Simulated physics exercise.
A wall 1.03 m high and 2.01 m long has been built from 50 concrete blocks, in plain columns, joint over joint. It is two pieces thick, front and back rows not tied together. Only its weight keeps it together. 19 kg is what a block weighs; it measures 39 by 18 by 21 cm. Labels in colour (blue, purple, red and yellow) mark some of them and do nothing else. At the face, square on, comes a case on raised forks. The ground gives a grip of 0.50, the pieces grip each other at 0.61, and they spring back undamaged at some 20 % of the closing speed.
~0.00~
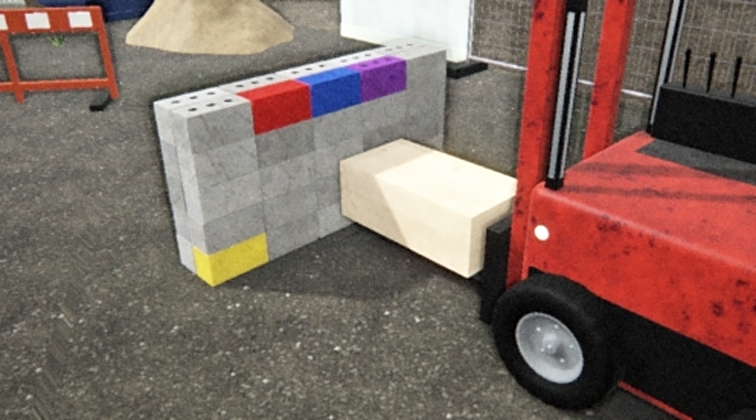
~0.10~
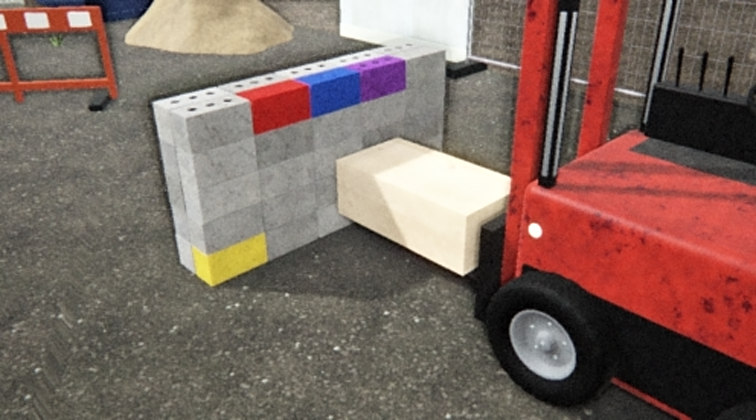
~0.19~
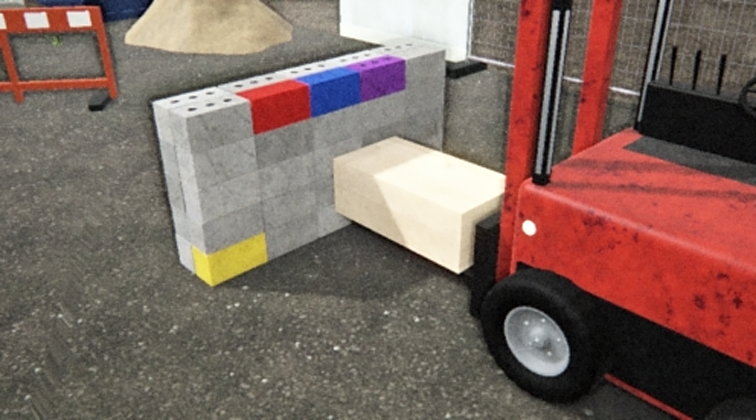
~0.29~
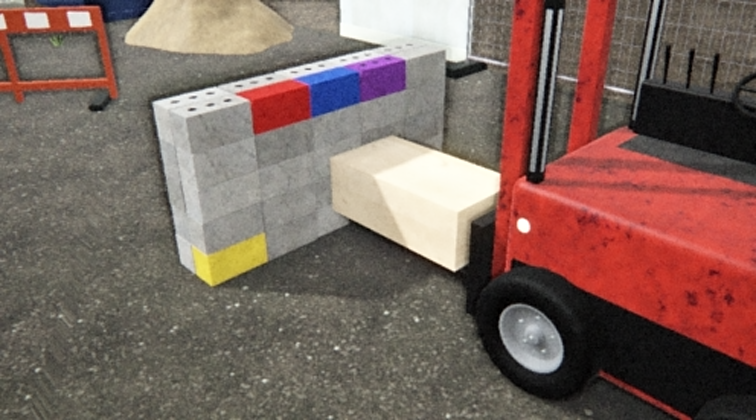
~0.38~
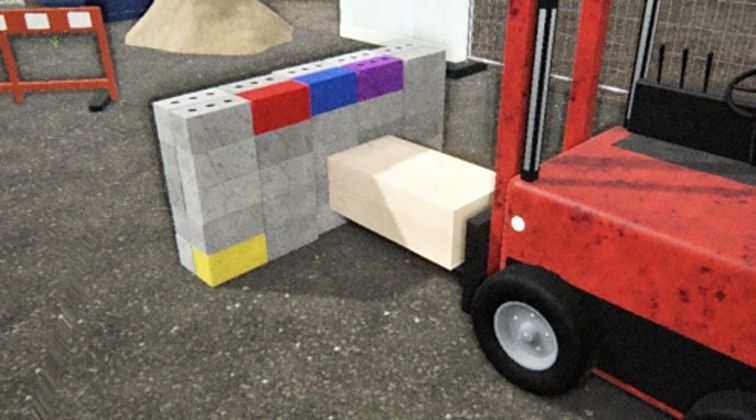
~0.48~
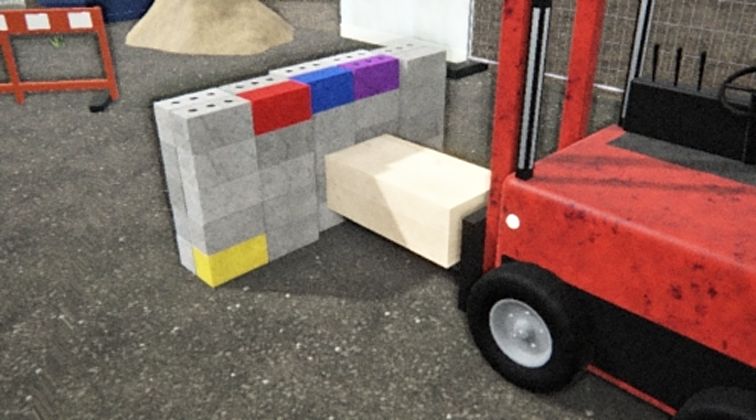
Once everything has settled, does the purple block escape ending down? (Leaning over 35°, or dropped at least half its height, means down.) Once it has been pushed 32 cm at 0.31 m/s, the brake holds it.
Yes, it keeps its place.
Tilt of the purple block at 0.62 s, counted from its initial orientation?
Tilt from start: Approx. 0 degrees.
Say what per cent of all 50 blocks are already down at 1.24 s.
By then, 0 per cent.
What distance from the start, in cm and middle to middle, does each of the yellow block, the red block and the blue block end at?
Moved: Yellow 0, red 0, blue 30.
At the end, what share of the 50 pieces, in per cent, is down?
I'd put it at roughly 0 per cent of them.
After 0.62 s, none of the 50 blocks down, 20 disturbed; purple block 11 cm from its place; blue block 10 cm from its place.
After 0.88 s, none of the 50 blocks down, 20 disturbed; purple block 19 cm from its place; blue block 19 cm from its place.
After 1.24 s, none of the 50 blocks down, 20 disturbed; purple block 31 cm from its place; blue block 28 cm from its place.
In the end (2.1 s), none of the 50 blocks down, 20 disturbed; purple block 31 cm from its place; blue block 29 cm from its place; red block unmoved. From the last view, middles, purple block near (344, 70), blue block near (299, 83).
